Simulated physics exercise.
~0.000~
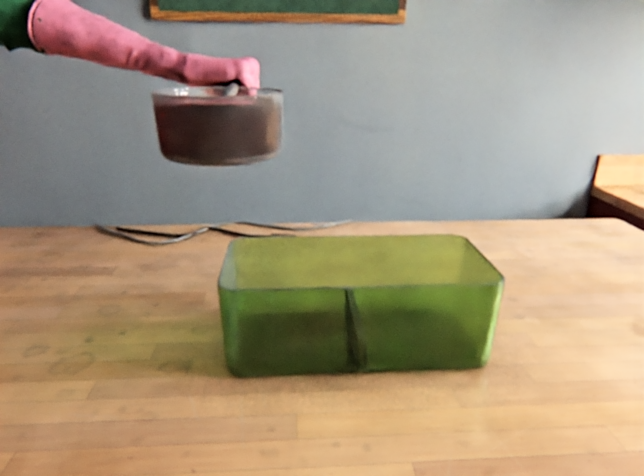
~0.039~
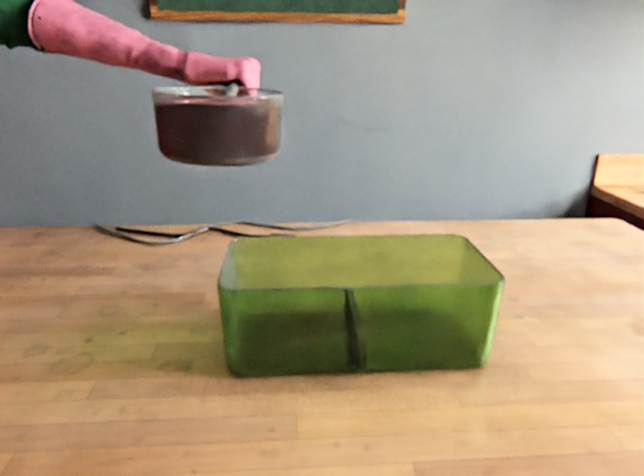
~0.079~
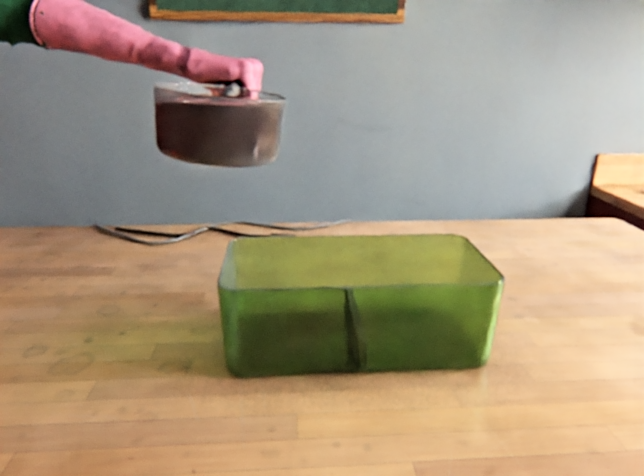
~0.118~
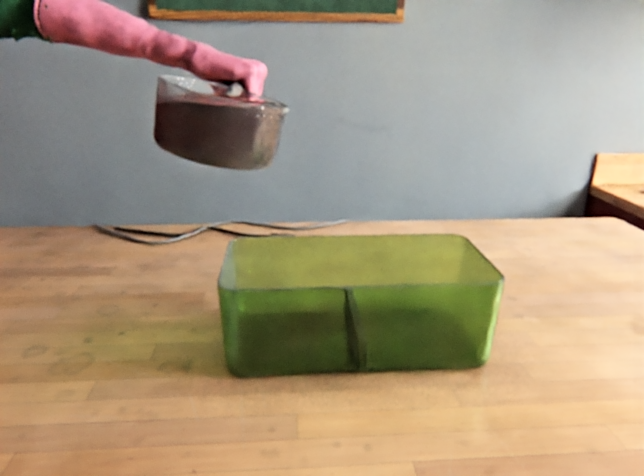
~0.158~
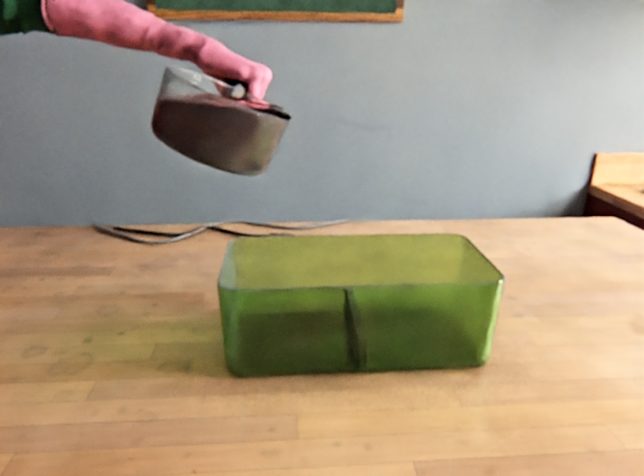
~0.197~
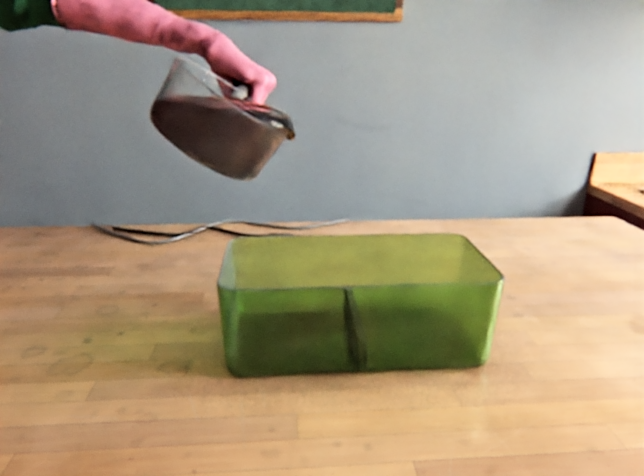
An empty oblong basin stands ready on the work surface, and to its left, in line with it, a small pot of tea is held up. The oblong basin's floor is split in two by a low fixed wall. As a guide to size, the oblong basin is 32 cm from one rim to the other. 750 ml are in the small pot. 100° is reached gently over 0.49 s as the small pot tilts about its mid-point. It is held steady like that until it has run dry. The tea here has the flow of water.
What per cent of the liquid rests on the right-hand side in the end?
17 percent.
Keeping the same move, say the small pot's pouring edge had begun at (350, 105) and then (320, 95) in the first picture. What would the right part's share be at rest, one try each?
Roughly 80 per cent the first time and 60 per cent the second.
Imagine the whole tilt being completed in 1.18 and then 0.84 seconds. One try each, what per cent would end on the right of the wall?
The first try gives 40 percent and the second 35 percent.
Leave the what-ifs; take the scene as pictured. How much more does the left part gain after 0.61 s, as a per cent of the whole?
That amounts to roughly 2 per cent of the whole.
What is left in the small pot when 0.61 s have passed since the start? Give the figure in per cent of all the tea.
6 per cent or thereabouts.
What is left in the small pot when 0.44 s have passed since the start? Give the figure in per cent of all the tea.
24 %.
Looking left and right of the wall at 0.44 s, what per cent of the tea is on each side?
Roughly 22 sits left and 2 sits right.
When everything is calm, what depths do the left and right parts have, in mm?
26 mm left, 6 mm right.
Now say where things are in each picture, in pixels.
In the first picture, it leans 0°; its right rim is at (282, 94); the tea meets the walls at (159, 102) and (280, 102); the oblong basin's rim runs from (225, 263) to (484, 258); the wall's top is at (355, 312).
In the second picture, it leans 2°; its right rim is at (283, 96); the tea meets the walls at (159, 101) and (281, 102).
In the third picture, it leans 6°; its right rim is at (284, 101); the tea meets the walls at (160, 99) and (282, 104).
In the fourth picture, it leans 14°; its right rim is at (287, 110); the tea meets the walls at (162, 97) and (285, 107).
In the fifth picture, it leans 24°; its right rim is at (288, 121); the tea meets the walls at (162, 99) and (290, 114); 1 per cent is over the edge.
In the sixth picture, it leans 35°; its right rim is at (286, 134); the tea meets the walls at (160, 98) and (279, 119); 5 per cent is over the edge.
By 0.44 s the tilt is 97° and 23 per cent is still to pour, 21 is left of the wall and 2 right of it.
By 0.61 s the tilt is 100° and 6 per cent is still to pour, 75 is left of the wall and 11 right of it.
By 0.79 s the tilt is 100° and 1 per cent is still to pour, 76 is left of the wall and 14 right of it.
By 0.99 s the tilt is 100° and 0 per cent is still to pour, 78 is left of the wall and 16 right of it.
At rest 78 per cent lies left of the wall, 17 right of it and 6 outside.
